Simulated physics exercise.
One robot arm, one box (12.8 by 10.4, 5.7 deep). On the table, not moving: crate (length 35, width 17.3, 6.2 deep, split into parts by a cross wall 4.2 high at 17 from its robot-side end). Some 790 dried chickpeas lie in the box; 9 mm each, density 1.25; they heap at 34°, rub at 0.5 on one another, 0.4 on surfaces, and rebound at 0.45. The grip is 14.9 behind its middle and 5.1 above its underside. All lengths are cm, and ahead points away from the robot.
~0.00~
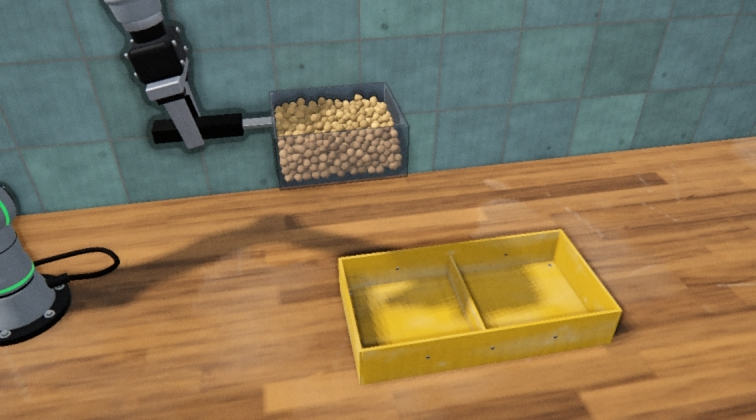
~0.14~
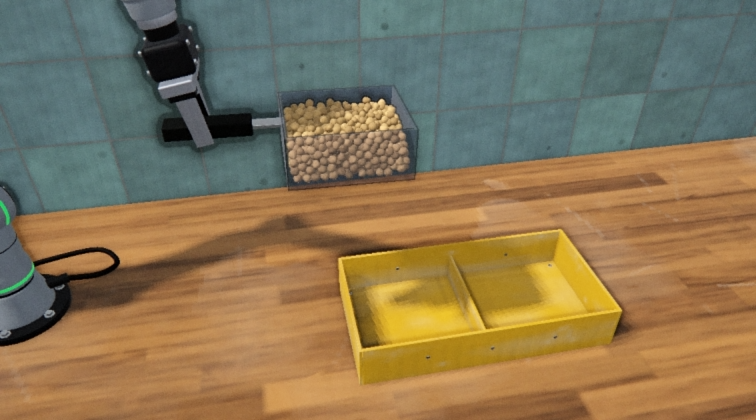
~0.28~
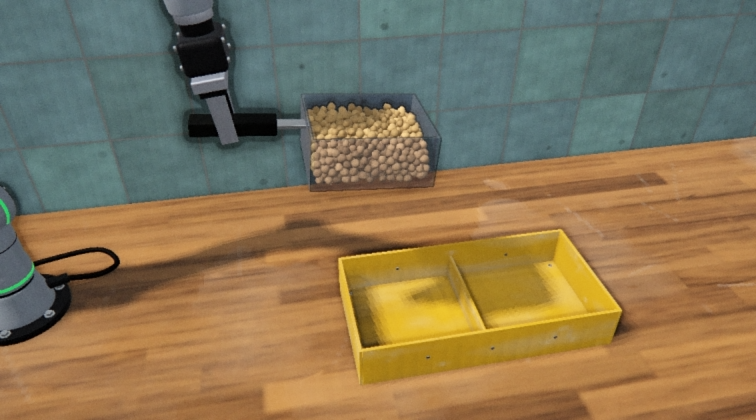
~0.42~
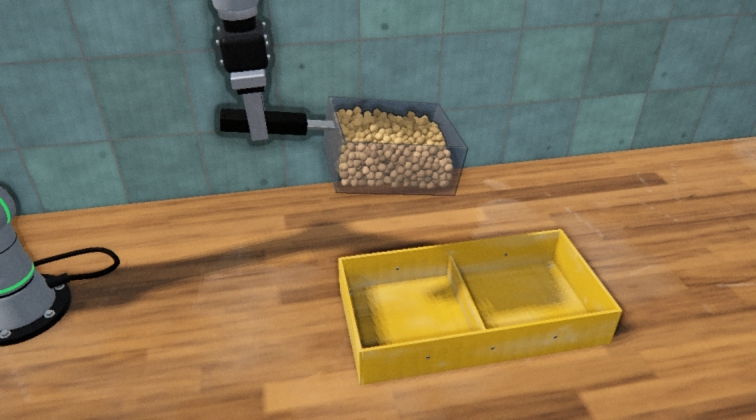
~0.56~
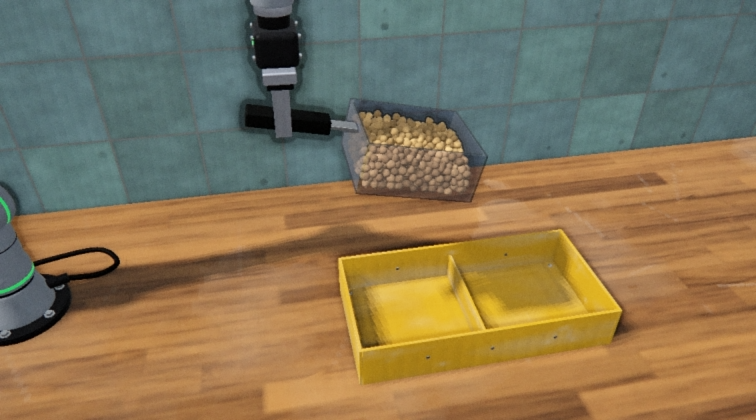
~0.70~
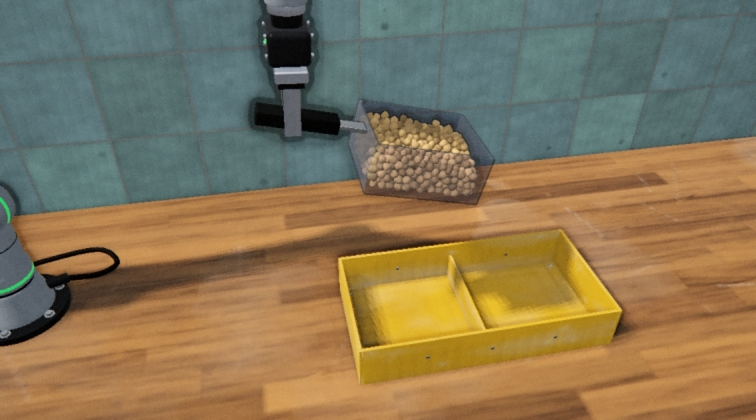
In the video, a robot arm holds a clear box heaped with dried chickpeas above a wooden table and moves it to the right, gradually tilting it slightly forward, while a divided yellow tray sits still below.
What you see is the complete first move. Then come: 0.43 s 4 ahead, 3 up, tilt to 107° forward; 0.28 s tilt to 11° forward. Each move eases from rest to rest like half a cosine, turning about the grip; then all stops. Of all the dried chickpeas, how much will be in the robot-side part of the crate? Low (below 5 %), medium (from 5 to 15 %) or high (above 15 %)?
Answer: Medium; from 5 to 15 % of the dried chickpeas finish in the robot-side part of the crate.
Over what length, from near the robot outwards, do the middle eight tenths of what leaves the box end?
About 46 cm.
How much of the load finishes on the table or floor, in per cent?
Roughly 30 per cent.
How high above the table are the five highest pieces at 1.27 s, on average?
Some 26 cm.
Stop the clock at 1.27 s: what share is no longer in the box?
Near 35 per cent so far.
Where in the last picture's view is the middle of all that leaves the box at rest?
At about (346, 332).
After 0.98 s, tilted 83° forward, highest piece 27 above the table; 769 in the box, 19 in flight or on a rim.
After 1.27 s, tilted 60° forward, highest piece 27 above the table; 529 in the box, 181 on the table or floor, 61 in the robot-side part, 17 in flight or on a rim.
After 1.61 s, tilted 11° forward, highest piece 36 above the table; 426 in the box, 196 on the table or floor, 61 in the robot-side part, 3 in the far-side part, 102 in flight or on a rim.
After 2.66 s, tilted 11° forward, highest piece 35 above the table; 423 in the box, 224 on the table or floor, 79 in the far-side part, 62 in the robot-side part.
At rest, 423 in the box, 224 on the table or floor, 79 in the far-side part, 62 in the robot-side part. That is 8 % in the robot-side part of the crate.
